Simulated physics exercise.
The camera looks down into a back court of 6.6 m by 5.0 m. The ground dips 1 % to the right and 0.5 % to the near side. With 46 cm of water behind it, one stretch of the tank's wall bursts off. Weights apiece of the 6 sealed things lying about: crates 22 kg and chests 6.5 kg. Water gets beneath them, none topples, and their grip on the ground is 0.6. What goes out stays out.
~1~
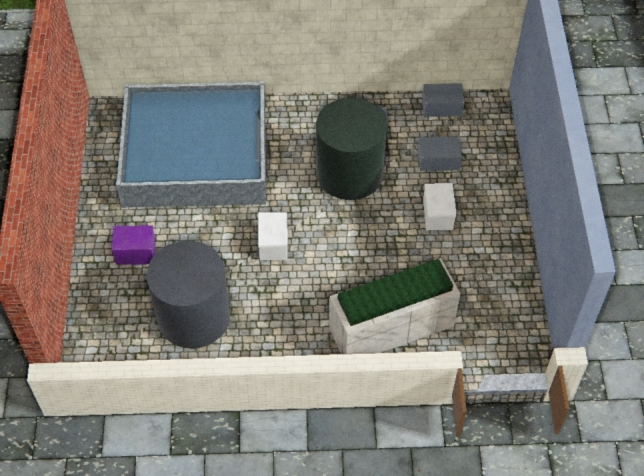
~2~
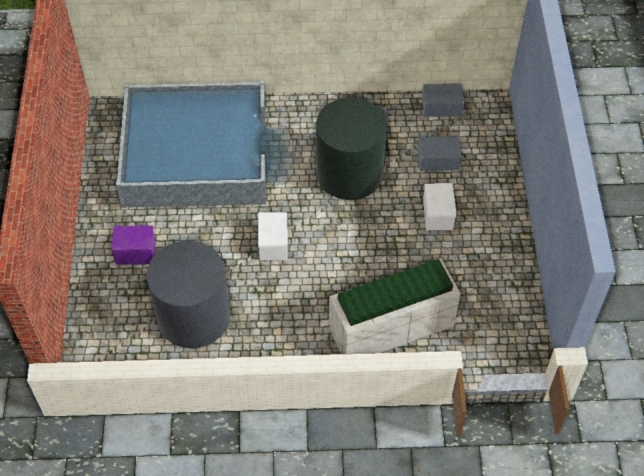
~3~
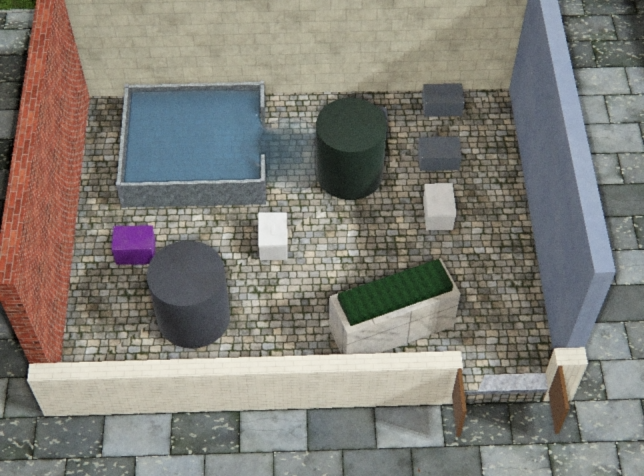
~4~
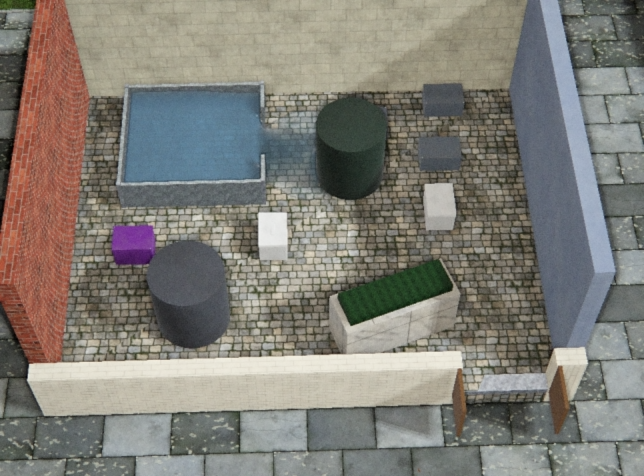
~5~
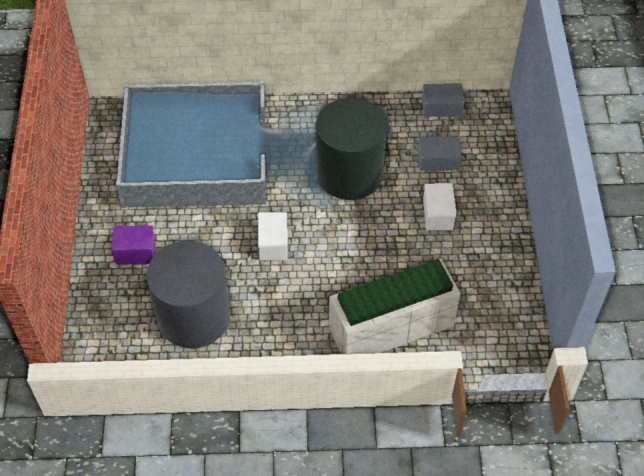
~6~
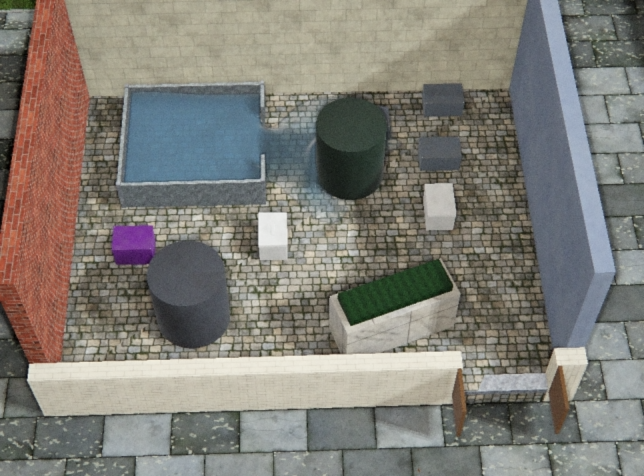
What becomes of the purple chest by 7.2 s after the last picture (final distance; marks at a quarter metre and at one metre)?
Purple chest barely shifts.
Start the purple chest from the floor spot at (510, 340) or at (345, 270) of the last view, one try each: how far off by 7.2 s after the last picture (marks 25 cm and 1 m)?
In that order: It gets carried off; it travels far.
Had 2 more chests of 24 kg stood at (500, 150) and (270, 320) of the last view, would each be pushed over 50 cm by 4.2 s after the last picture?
In that order: More, under.
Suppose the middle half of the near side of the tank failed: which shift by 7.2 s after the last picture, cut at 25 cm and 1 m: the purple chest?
In that case the purple chest travels far.
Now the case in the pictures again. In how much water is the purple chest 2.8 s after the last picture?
About 1 cm.
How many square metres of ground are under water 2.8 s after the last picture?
About 22 m2.
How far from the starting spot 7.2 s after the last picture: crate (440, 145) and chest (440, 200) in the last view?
In that order: 30 cm, 20 cm.
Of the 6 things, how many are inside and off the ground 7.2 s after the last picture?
I count 2.
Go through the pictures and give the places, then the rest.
The first picture shows the purple chest at (132, 237), on the bottom; 3.5 m2 under water; 0 of 6 have shifted.
The second picture shows the purple chest at (132, 237), on the bottom; 4.0 m2 under water; 0 of 6 have shifted.
The third picture shows the purple chest at (132, 237), on the bottom; water covers 4.5 m2; 0 of 6 have shifted.
The fourth picture shows the purple chest at (132, 237) rests on the ground; water covers 5.0 m2; 0 of 6 have shifted.
The fifth picture shows the purple chest at (132, 237) rests on the ground; 5.3 m2 under water; 0 of 6 have shifted.
The sixth picture shows the purple chest at (132, 237) rests on the ground; 5.6 m2 under water; 0 of 6 have shifted.
Then, 0.9 s after the last picture the purple chest is near (132, 237), 0.0 m from its start, aground; 0 of 6 are out; 0 afloat.
Then, 2.8 s after the last picture the purple chest is near (132, 237), 0.0 m from its start, aground; 0 of 6 are out; 0 afloat.
Then, 4.8 s after the last picture the purple chest is near (132, 237), 0.0 m from its start, aground; 0 of 6 are out; 1 afloat.
Then, 7.2 s after the last picture the purple chest is near (132, 237), 0.0 m from its start, aground; 0 of 6 are out; 2 afloat.
